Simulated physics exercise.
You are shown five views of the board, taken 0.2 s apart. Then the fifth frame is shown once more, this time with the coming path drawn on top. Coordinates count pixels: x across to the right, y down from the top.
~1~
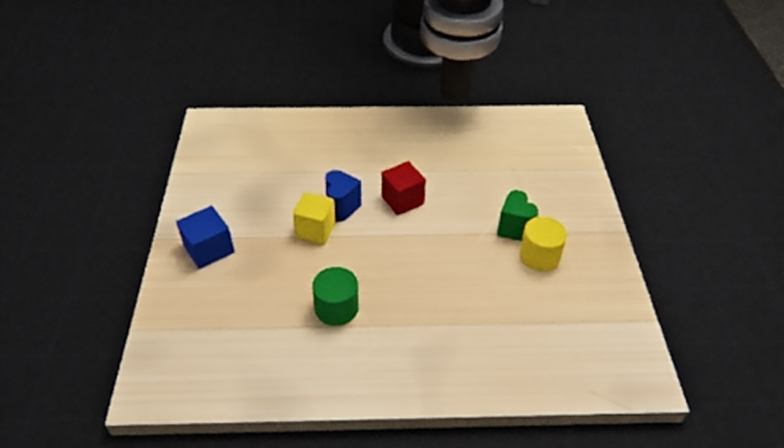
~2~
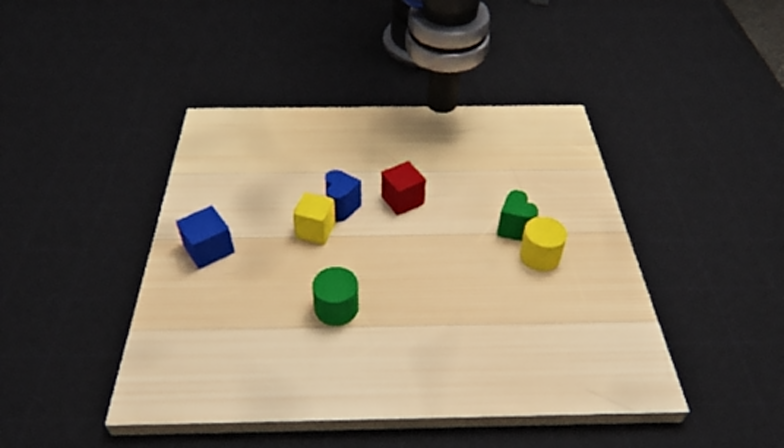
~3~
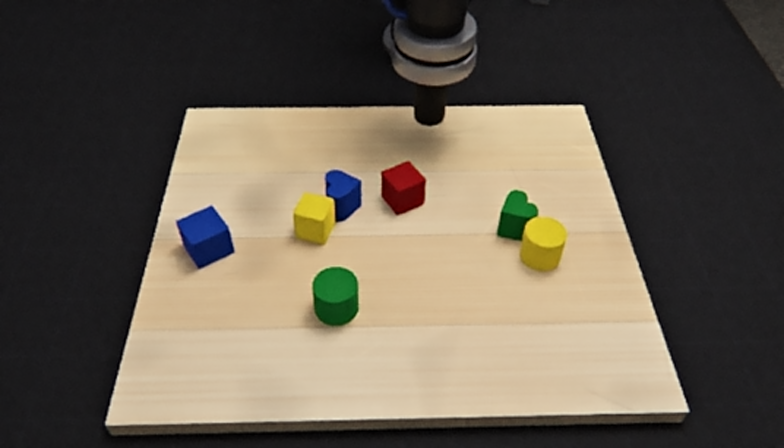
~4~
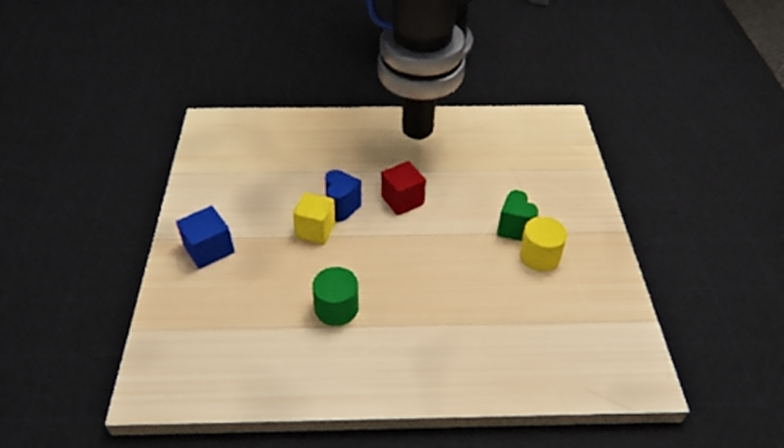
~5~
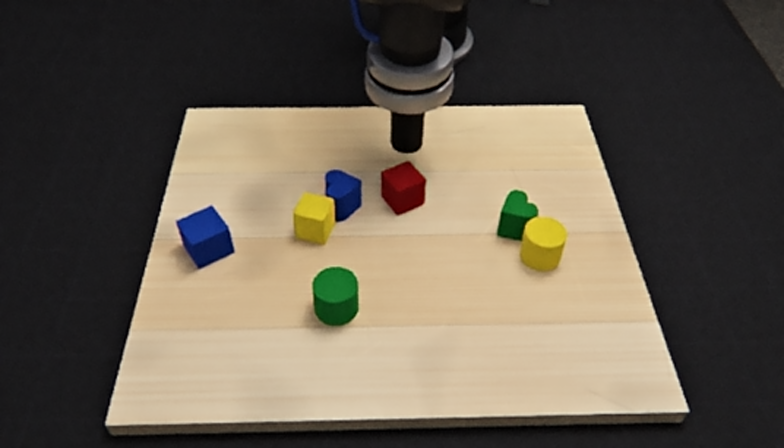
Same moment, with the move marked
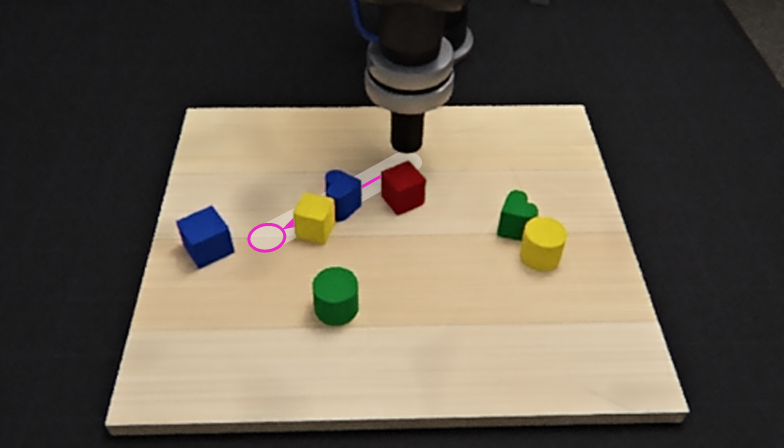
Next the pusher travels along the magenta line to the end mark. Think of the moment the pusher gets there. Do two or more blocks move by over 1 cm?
Yes, it checks out.
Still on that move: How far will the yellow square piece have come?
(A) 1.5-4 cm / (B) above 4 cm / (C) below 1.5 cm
I'll go with B - above 4 cm.
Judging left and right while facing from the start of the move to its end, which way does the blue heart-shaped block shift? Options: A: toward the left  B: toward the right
A (toward the left)
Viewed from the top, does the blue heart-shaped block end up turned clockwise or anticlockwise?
Anticlockwise.
The line goes from (406, 162) to (267, 237).
One third of the way, pusher (363, 168); nothing pushed yet.
Two thirds of the way, pusher (315, 193); yellow square piece (294, 232), turned 25° clockwise; blue heart-shaped block (312, 211), turned 40° anticlockwise.
At the end, pusher (264, 220); yellow square piece (284, 252); blue heart-shaped block (294, 227), turned 70° anticlockwise; red square piece unmoved.
